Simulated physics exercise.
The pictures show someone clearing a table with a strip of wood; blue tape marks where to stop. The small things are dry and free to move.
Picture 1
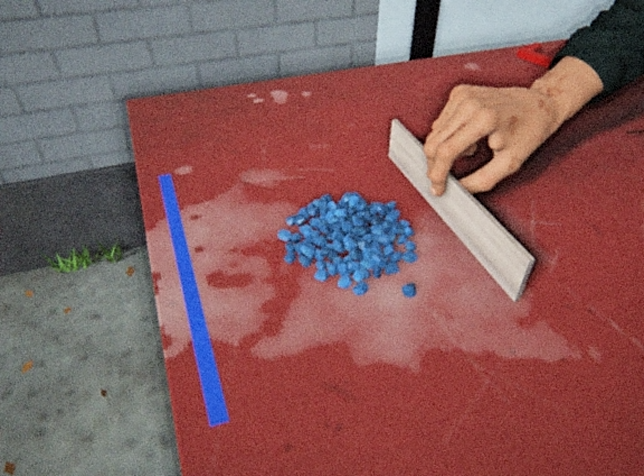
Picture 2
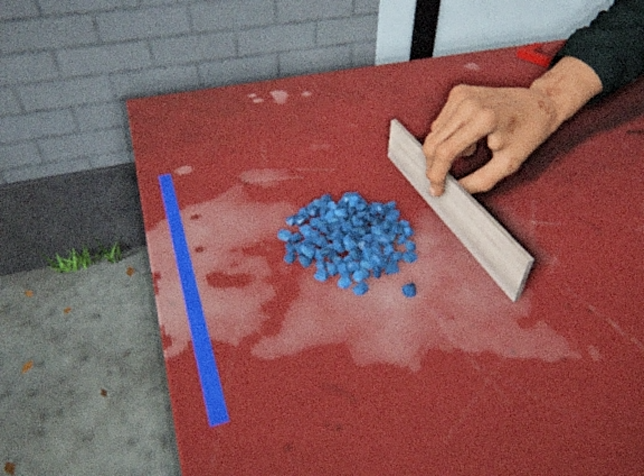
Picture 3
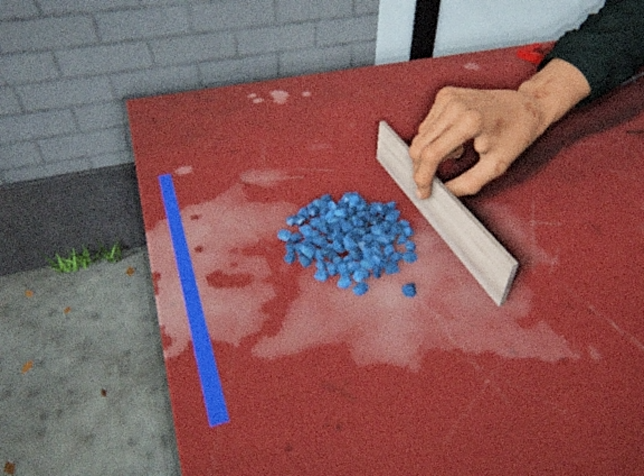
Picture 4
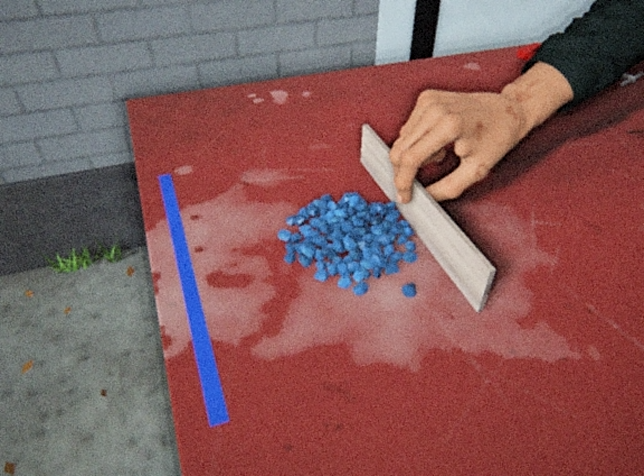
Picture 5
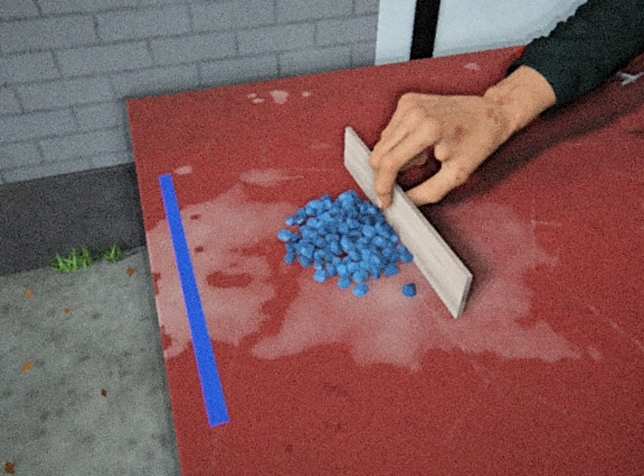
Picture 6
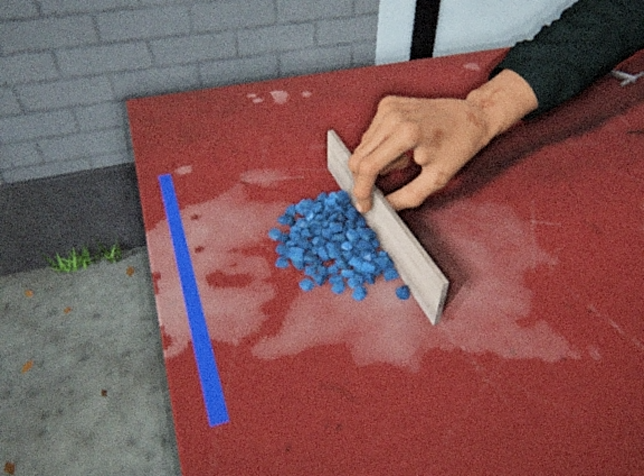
The clip shows a hand holding a strip of wood upright on a red table beside a heap of blue stones. After a brief pause, the hand slides the strip left into the heap, nudging the stones slightly toward blue tape.
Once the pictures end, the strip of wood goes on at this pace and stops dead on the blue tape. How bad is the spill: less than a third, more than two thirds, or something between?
Over the edge goes over two thirds of it.
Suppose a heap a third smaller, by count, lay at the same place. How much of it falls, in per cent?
It comes to 70 per cent or so.
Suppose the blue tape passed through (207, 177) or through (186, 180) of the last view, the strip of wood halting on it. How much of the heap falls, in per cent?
Near 10 % and 40 %.
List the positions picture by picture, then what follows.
Strip of wood near (511, 266), at rest; blue tape near (167, 184), about two fingers from the edge; edge at (153, 283); the heap near (349, 233), aquarium stones, in the first picture.
Strip of wood near (510, 266), in the second picture.
Strip of wood near (496, 270); the heap near (349, 233), in the third picture.
Strip of wood near (474, 276), in the fourth picture.
Strip of wood near (452, 281); the heap near (346, 233), near a quarter pushed along, in the fifth picture.
Strip of wood near (430, 288); blue tape near (167, 184); edge at (153, 283); the heap near (332, 236), all but a few pushed along, in the sixth picture.
Shortly afterwards, strip of wood still moving, near (275, 214); heap all on the table, its front near (188, 279).
Next, strip of wood stopped at the blue tape; heap near two thirds over the edge.
Some moments later, strip of wood stopped at the blue tape; heap the bulk over the edge.
In the end, strip of wood stopped at the blue tape; heap the bulk over the edge.
